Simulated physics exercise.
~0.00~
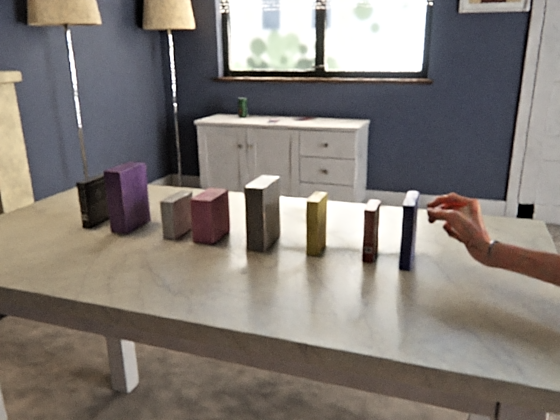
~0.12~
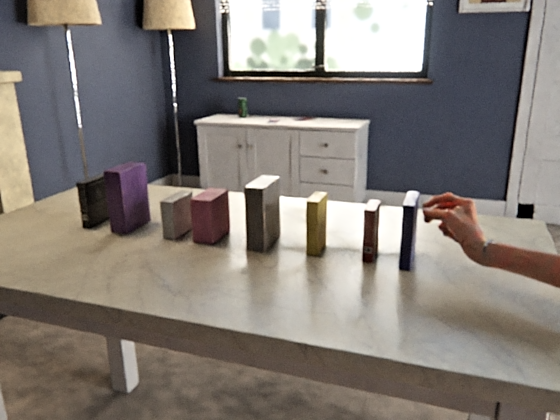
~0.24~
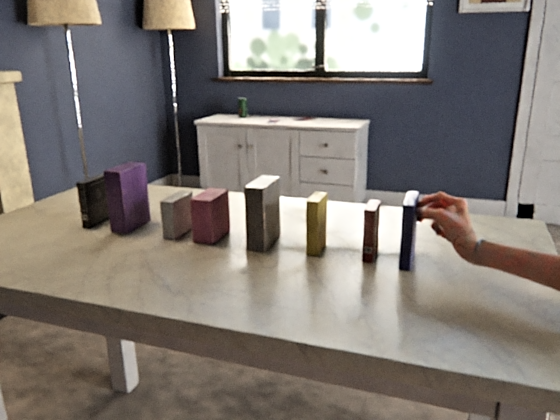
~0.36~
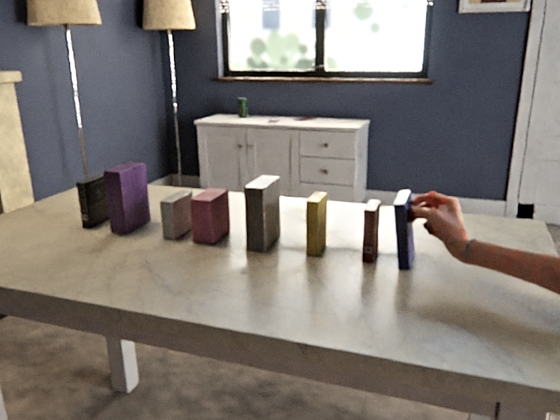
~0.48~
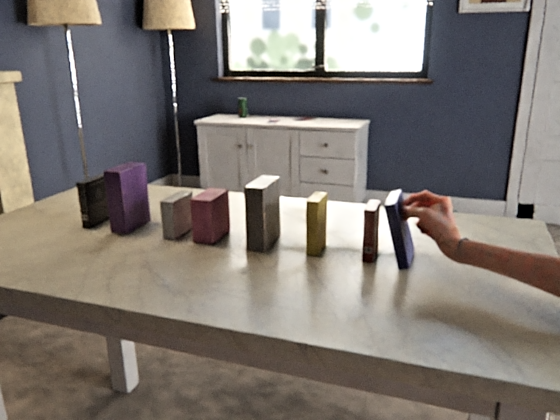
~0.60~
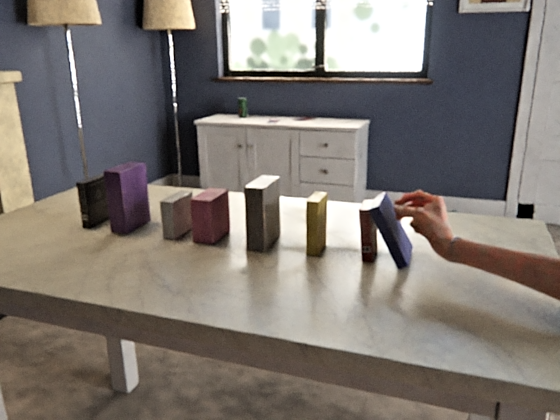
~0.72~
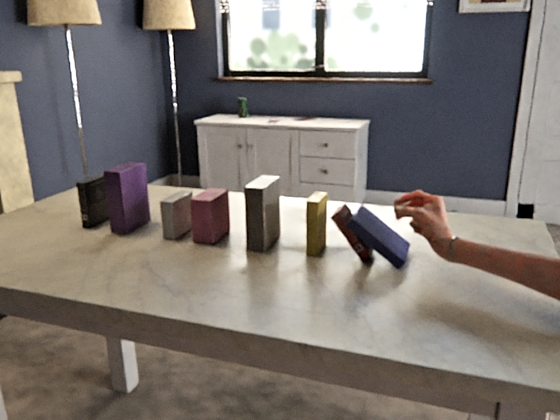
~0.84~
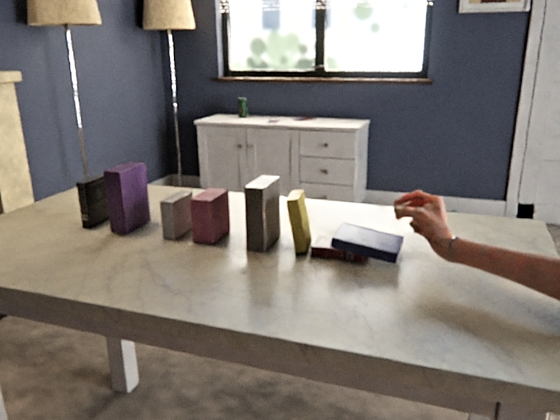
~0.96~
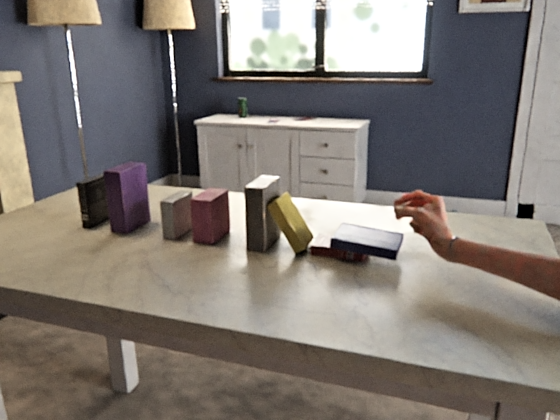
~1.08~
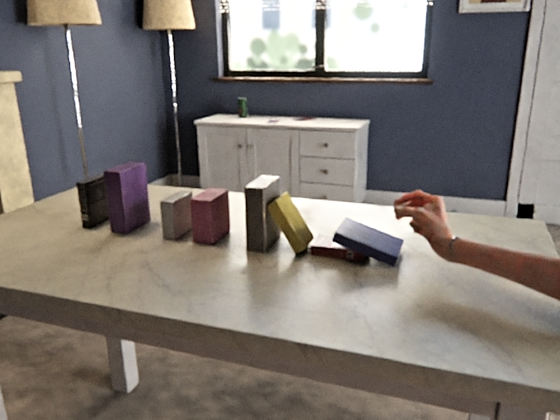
A blue block stands at the right end of a spaced row on a pale table, seen from slightly above in a room with dark walls, lamps and a window. To its left stand a thin red packet, a yellow board, a tall grey board, a pink block, a white block, a purple block and a black packet. A hand reaches in from the right and tips the blue block leftward into the red packet. Both go down, and the yellow board tilts left against the grey board. It stays leaning there, the red packet lies flat with the blue block resting over it, and the others remain standing.
